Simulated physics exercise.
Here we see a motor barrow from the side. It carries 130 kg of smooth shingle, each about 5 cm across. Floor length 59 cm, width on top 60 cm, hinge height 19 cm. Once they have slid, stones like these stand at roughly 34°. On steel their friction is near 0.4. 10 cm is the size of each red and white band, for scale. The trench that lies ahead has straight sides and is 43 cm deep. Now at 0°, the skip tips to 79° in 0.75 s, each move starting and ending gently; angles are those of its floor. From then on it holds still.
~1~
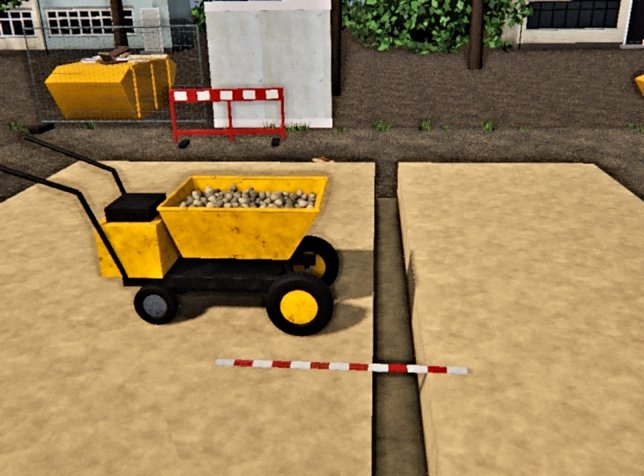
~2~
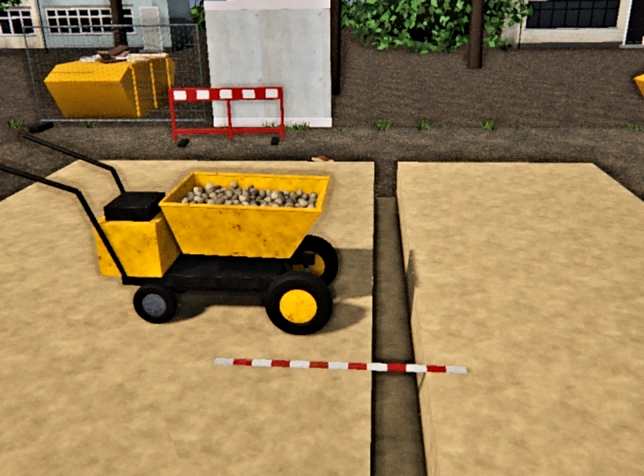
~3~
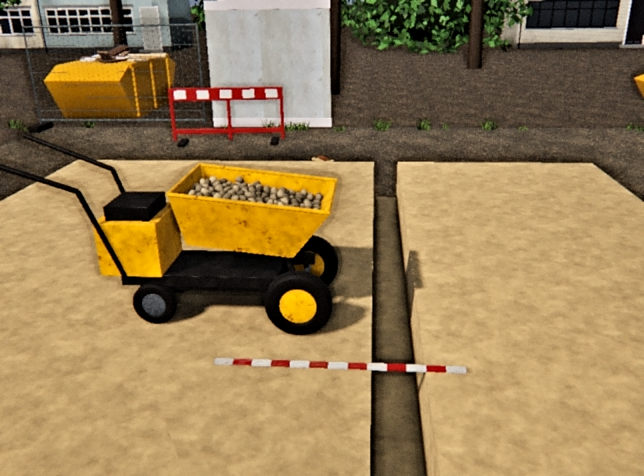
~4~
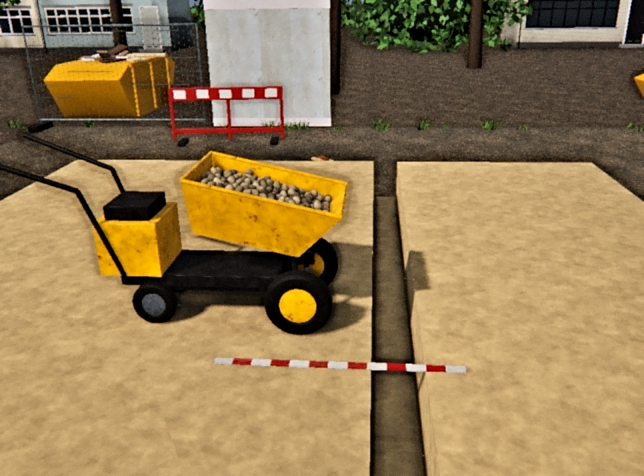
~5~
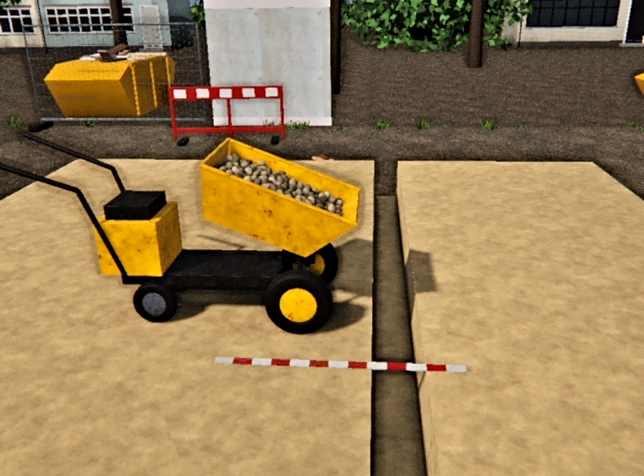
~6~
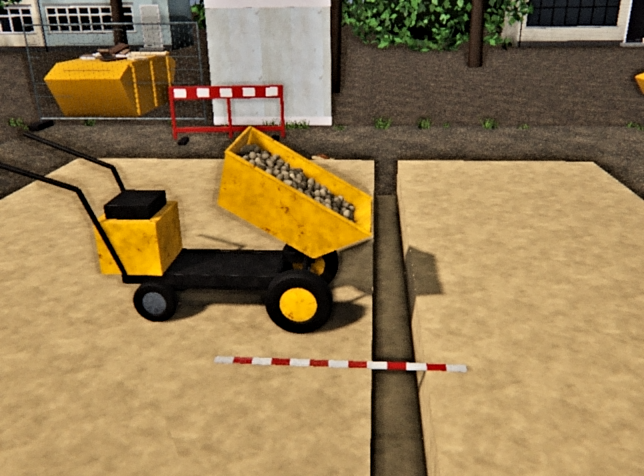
A yellow motor barrow loaded with small grey stones stood on sandy ground beside a narrow trench, and its skip gradually tilted up at the back, lowering its front lip toward the right.
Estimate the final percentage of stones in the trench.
I would say 22 percent.
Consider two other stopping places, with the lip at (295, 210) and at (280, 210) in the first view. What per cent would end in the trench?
Estimates: 45 % then 65 %.
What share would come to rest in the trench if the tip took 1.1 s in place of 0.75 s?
With that change, it comes to around 25 per cent.
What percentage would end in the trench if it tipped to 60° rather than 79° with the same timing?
Roughly 15 percent.
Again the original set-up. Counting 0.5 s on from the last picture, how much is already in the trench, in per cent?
I'd put it near 5 per cent.
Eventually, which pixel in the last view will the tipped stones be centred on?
Roughly at (471, 310).
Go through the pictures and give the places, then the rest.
Lip at (319, 211), floor tilted 0°, highest stones at (246, 196), in the first picture.
Lip at (321, 211), floor tilted 2°, highest stones at (230, 194), in the second picture.
The skip is at 6°, its lip at (329, 213); the top of the load is at (212, 186), in the third picture.
Lip at (341, 218), floor tilted 13°, highest stones at (218, 176), in the fourth picture.
Lip at (356, 225), floor tilted 21°, highest stones at (231, 163), in the fifth picture.
The skip is at 31°, its lip at (371, 235); the top of the load is at (249, 152), in the sixth picture.
Then, 0.2 s after the last picture the floor is at 66°, 100 % in the skip; the foremost stones are at (401, 262).
Then, 0.5 s after the last picture the floor is at 79°, 45 % in the skip, 3 % in the trench, 52 % past the trench; the foremost stones are at (500, 316).
Then, 0.9 s after the last picture the floor is at 79°, 7 % in the skip, 13 % in the trench, 80 % past the trench; the foremost stones are past the picture's edge.
Then, 2.8 s after the last picture the floor is at 79°, 0 % in the skip, 22 % in the trench, 78 % past the trench; the foremost stones are past the picture's edge.
